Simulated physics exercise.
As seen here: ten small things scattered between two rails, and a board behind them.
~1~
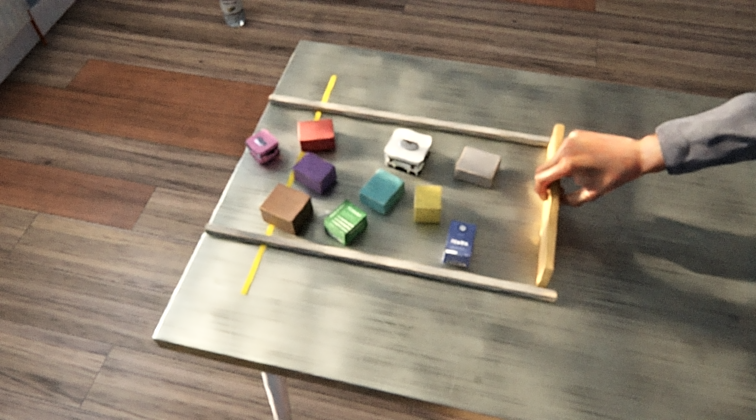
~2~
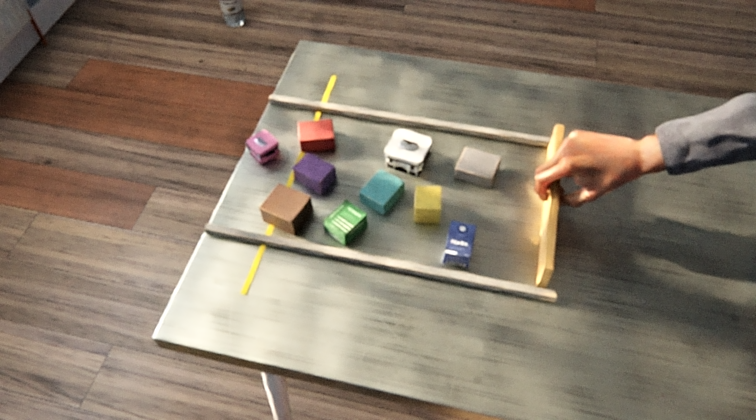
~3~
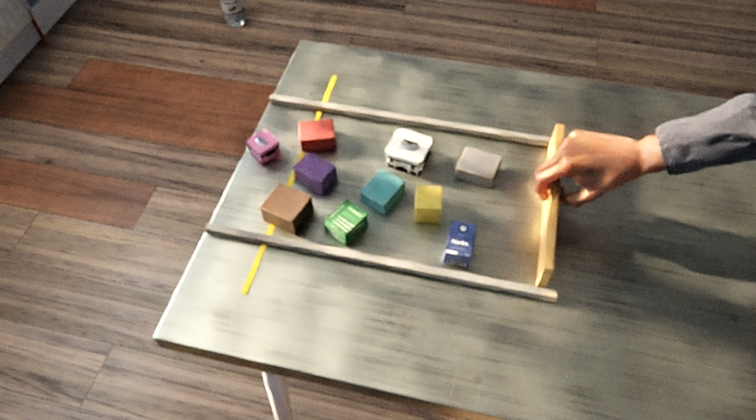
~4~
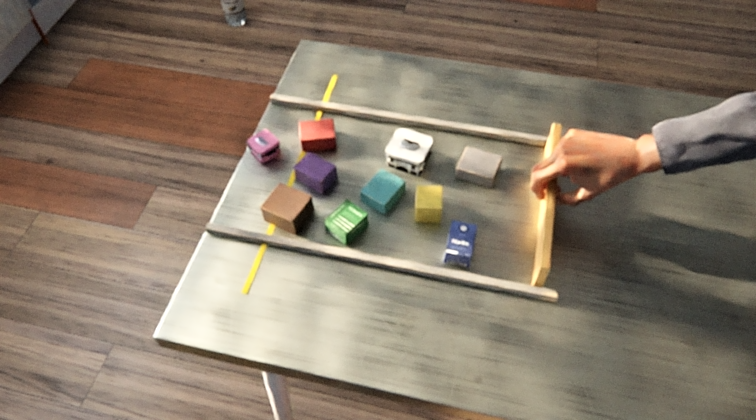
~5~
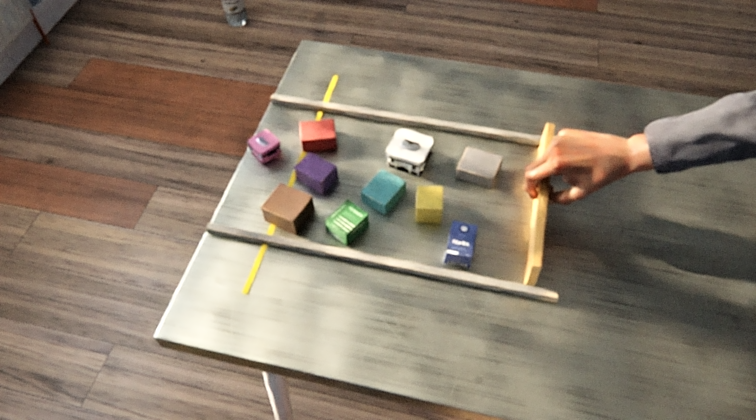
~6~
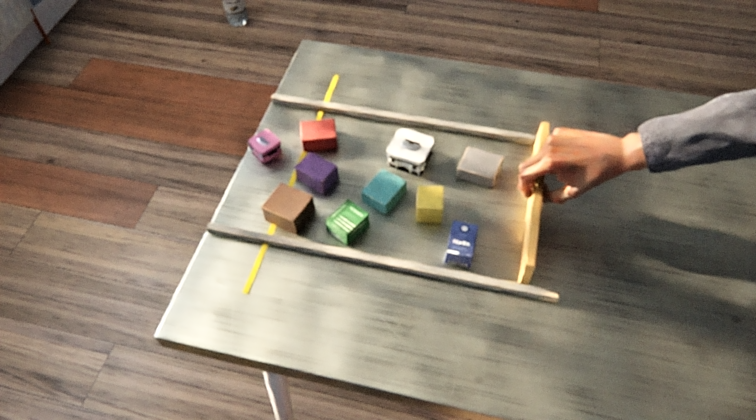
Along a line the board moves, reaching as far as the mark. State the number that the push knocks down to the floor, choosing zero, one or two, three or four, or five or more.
The number knocked down is three or four.
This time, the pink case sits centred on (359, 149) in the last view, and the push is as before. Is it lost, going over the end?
The pink case falls.
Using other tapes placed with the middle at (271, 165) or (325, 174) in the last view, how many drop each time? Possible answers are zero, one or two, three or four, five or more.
So for the first place I'd say more than four, and for the second either one or two.
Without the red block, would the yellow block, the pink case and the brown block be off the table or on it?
The yellow block remains - the pink case ends up below - the brown block ends up below.
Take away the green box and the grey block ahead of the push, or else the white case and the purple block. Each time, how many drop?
2, then 1.
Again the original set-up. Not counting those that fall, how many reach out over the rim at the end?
The count would be 1.
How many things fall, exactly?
Altogether the count is 4.
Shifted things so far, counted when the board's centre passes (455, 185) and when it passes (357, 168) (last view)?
The counts are 3 and 9.
Early on, none off yet; pink case at rest near (266, 147); red block at rest near (319, 135); brown block at rest near (289, 209).
A while later, none off yet; pink case at rest near (266, 147); red block travelled about its own width near (290, 128); brown block moving near (280, 207).
Finally, the number that fall off is three or four; lost, purple block, brown block, red block and pink case.
